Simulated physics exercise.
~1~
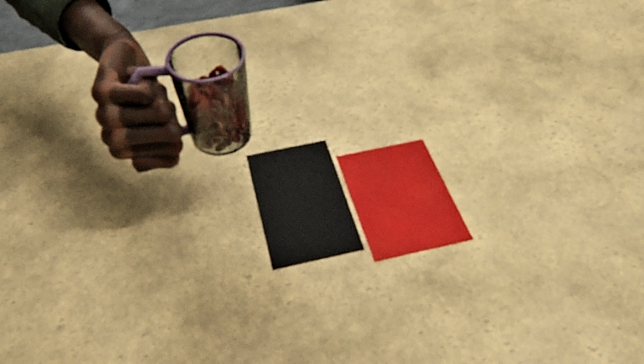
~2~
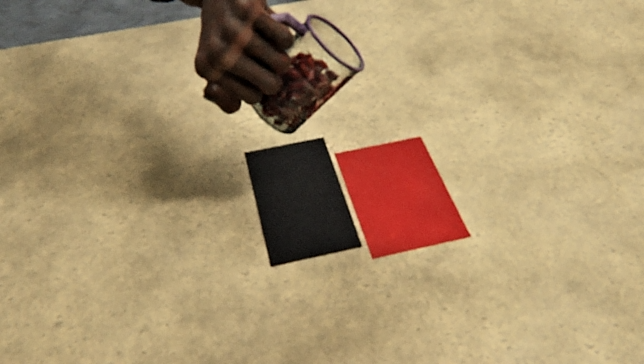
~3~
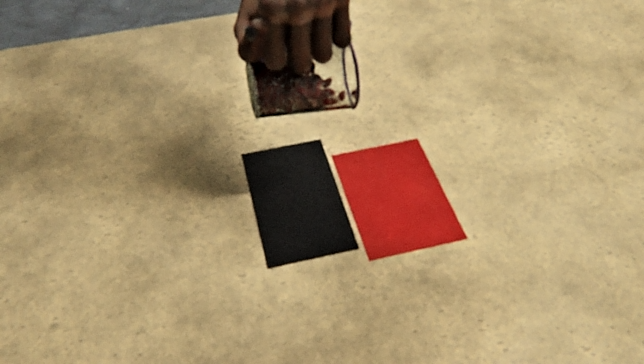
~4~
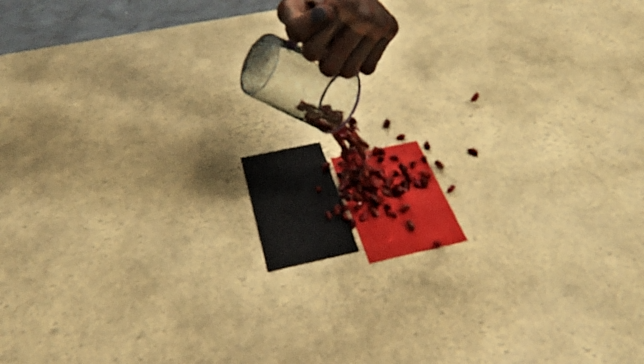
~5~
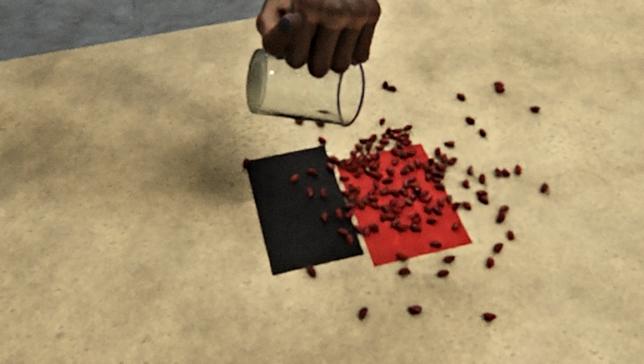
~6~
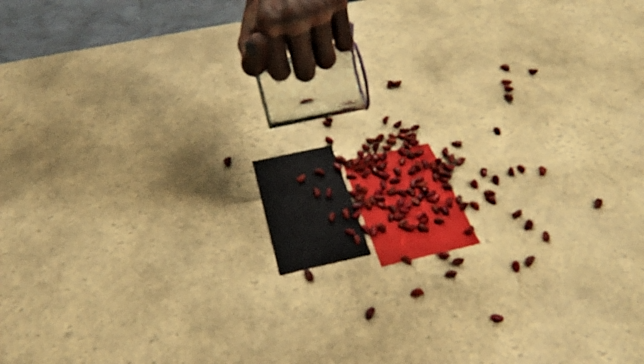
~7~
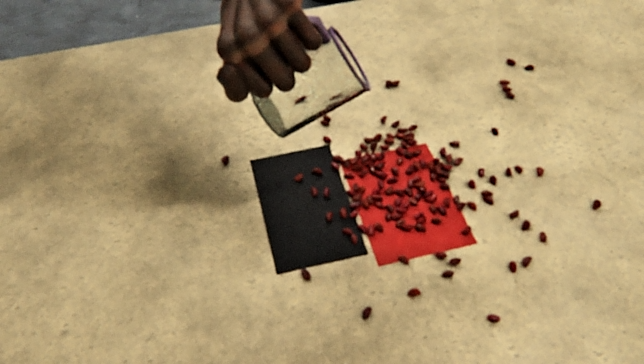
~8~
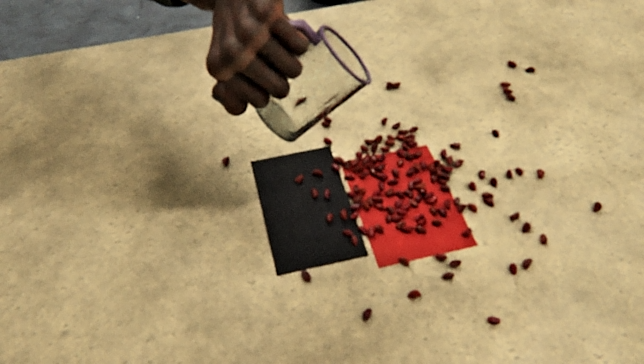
At the start, a hand holds a clear cup of dark red beans upright above a tan table, behind a black mat and a red mat lying side by side. The hand moves the cup to the right and tips it onto its side, with the beans still inside. It then turns the cup further, and the beans tumble out mostly onto the red mat, some scattering across the table. The emptied cup is gradually turned back until it is only leaning. At the end, about half the beans lie on the red mat, many are spread over the bare table, and a few rest on the black mat.
